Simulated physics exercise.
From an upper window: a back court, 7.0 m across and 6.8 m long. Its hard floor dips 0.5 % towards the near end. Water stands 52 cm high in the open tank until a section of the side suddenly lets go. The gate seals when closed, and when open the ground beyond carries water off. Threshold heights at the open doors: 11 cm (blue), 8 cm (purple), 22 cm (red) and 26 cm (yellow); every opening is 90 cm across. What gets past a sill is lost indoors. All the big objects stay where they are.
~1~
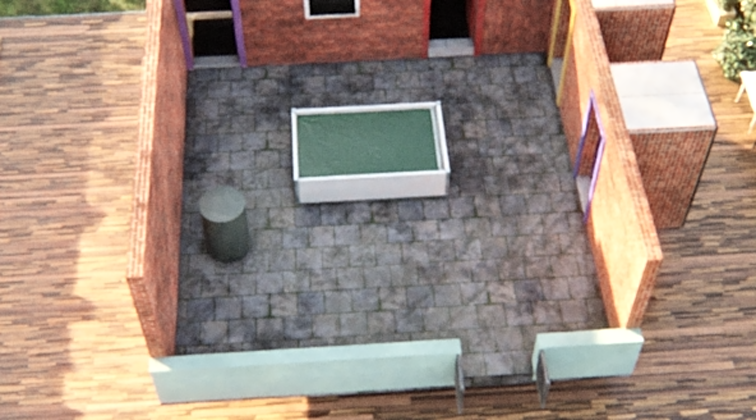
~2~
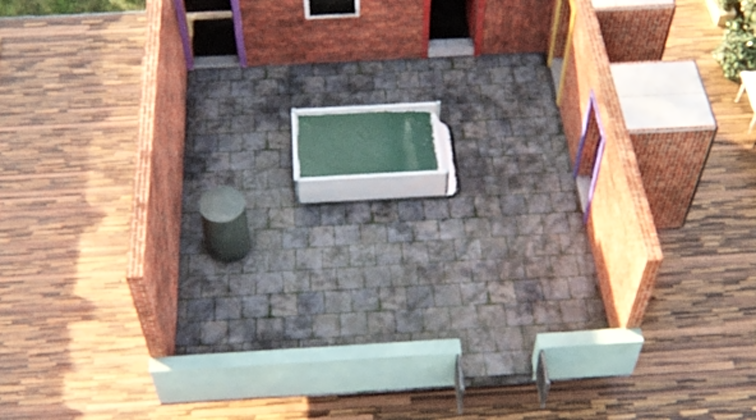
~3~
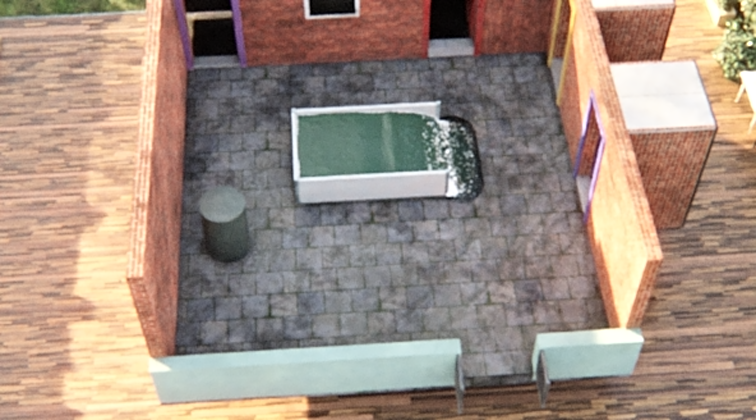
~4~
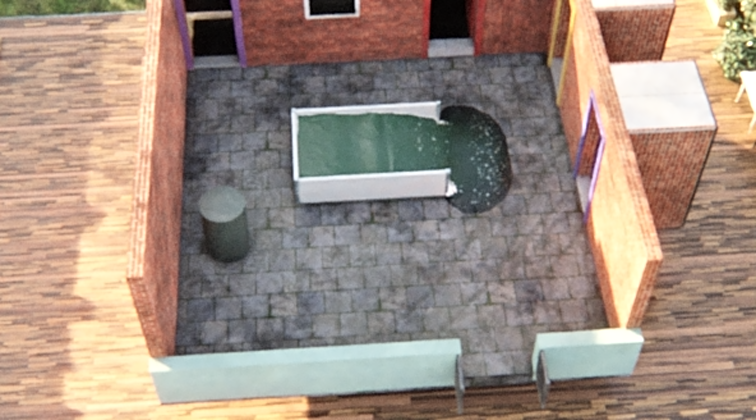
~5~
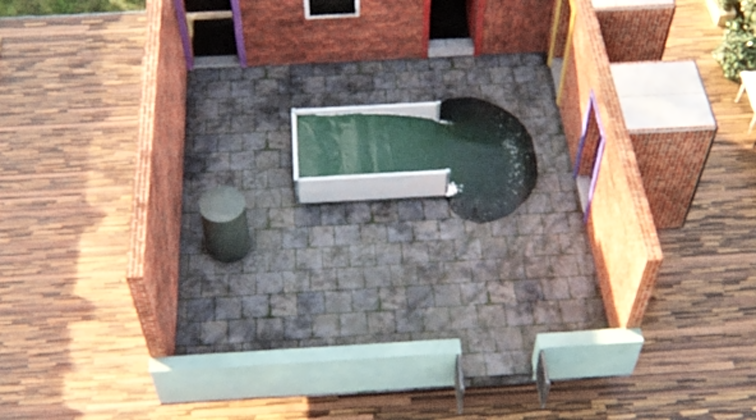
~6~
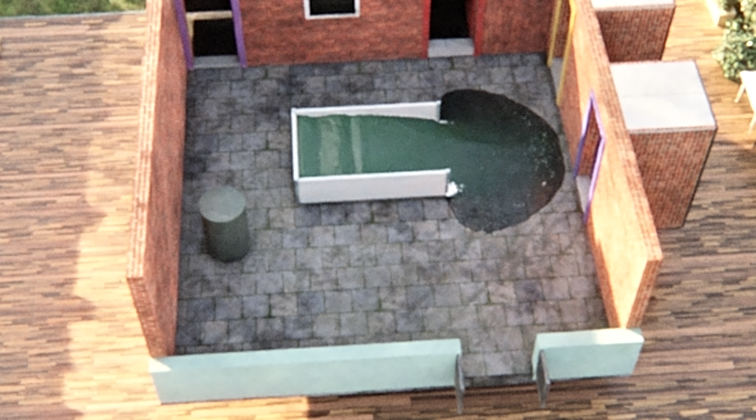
Brick-walled back court with dark green water pouring from the open right end of a white tank, spreading across grey paving.
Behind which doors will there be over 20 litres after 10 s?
The water let in: At the blue door it goes over the limit; at the purple door it keeps below the limit; at the red door it keeps below the limit; at the yellow door it keeps below the limit.
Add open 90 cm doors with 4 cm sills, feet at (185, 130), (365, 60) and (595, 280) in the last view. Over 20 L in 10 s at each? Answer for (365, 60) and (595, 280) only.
In that order: Not over, over.
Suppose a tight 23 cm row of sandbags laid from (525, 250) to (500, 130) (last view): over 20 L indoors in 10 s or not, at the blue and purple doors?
Then: Blue not over, purple under.
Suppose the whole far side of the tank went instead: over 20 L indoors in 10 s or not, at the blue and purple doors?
Then: Blue not over, purple over.
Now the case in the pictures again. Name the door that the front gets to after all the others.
The purple one.
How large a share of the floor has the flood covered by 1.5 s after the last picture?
About 20 per cent.
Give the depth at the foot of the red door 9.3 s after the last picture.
Some 3.5 cm.
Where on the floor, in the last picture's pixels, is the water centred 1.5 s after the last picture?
Around (451, 158).
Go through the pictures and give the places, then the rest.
The first picture shows still water, 52 cm deep, in the open tank at (369, 144).
In the second picture, the front is at (452, 194), 0.8 m from the gap at (440, 153); 0.2 m2 of floor is under water; 52 cm left at the back of the open tank.
In the third picture, the front is at (466, 198), 1.0 m from the gap at (440, 154); 1.0 m2 of floor is under water; 52 cm left at the back of the open tank.
In the fourth picture, the front is at (500, 196), 1.3 m from the gap at (440, 154); 2.2 m2 of floor is under water; 52 cm left at the back of the open tank.
In the fifth picture, the front is at (531, 181), 1.7 m from the gap at (440, 154); 3.4 m2 of floor is under water; 52 cm left at the back of the open tank.
In the sixth picture, the front is at (560, 172), 2.2 m from the gap at (440, 154); 4.8 m2 of floor is under water; 52 cm left at the back of the open tank.
Then, 0.7 s after the last picture water covers 20 % of the floor and is deepest (30 cm) near (563, 156); blue door 20 cm at the sill, 4 L in, purple door not reached, red door not reached, yellow door 9 cm at the sill, 0 L in.
Then, 1.5 s after the last picture water covers 20 % of the floor and is deepest (30 cm) near (541, 58); blue door 24 cm at the sill, 34 L in, purple door not reached, red door not reached, yellow door 18 cm at the sill, 0 L in.
Then, 2.8 s after the last picture water covers 30 % of the floor and is deepest (27 cm) near (541, 58); blue door 19 cm at the sill, 89 L in, purple door not reached, red door 8 cm at the sill, 0 L in, yellow door 19 cm at the sill, 0 L in.
Then, 5.3 s after the last picture water covers 65 % of the floor and is deepest (14 cm) near (585, 356); blue door 8 cm at the sill, 107 L in, purple door 2 cm at the sill, 0 L in, red door 8 cm at the sill, 0 L in, yellow door 10 cm at the sill, 0 L in.
Then, 9.3 s after the last picture water covers 90 % of the floor and is deepest (10 cm) near (180, 259); blue door 4 cm at the sill, 107 L in, purple door 7 cm at the sill, 3 L in, red door 4 cm at the sill, 0 L in, yellow door 4 cm at the sill, 0 L in.
